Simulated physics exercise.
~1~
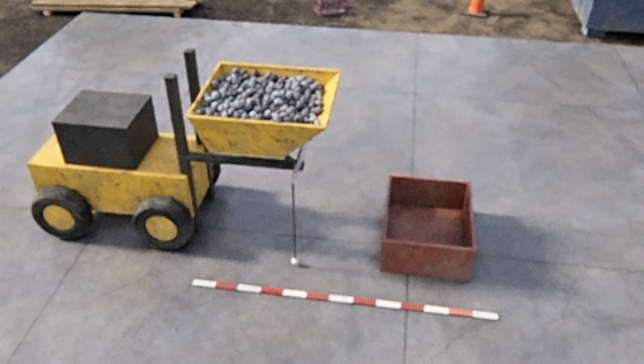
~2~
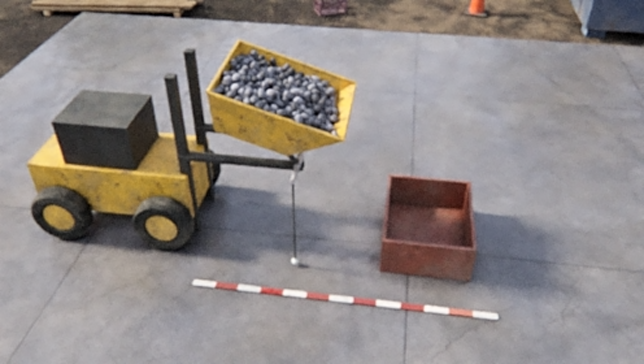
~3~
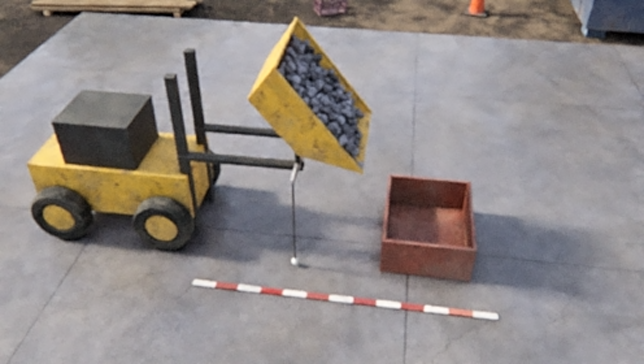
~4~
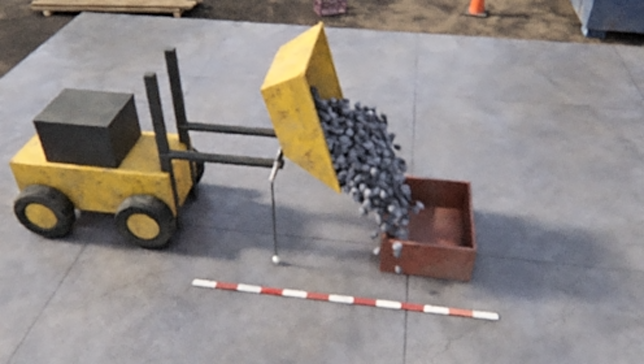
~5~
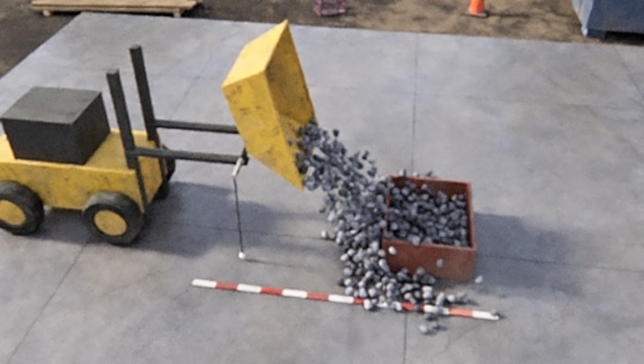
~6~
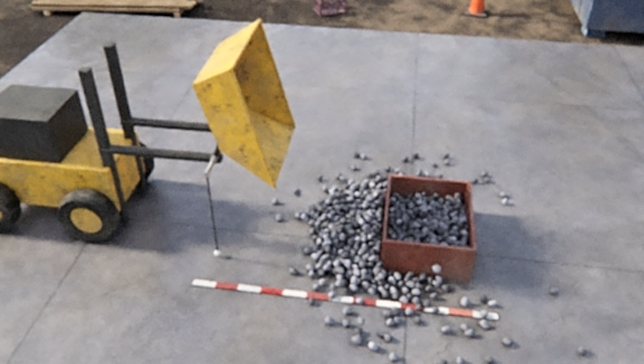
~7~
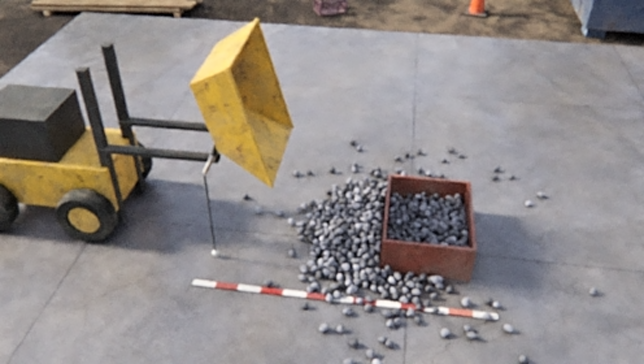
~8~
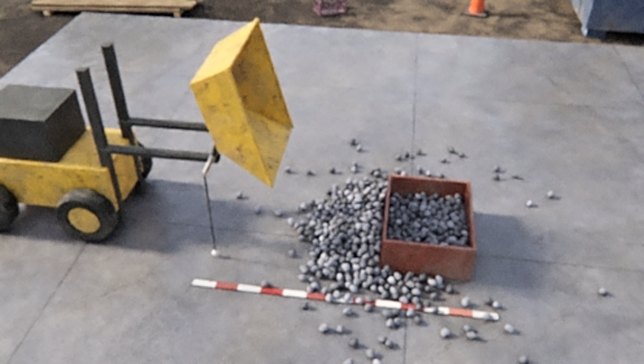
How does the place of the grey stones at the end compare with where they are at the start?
At the start the stones are all up in the raised yellow skip. At the end they are lower and farther right, with some filling the red bin and the rest lying on the concrete, mostly heaped along the bin's left side.
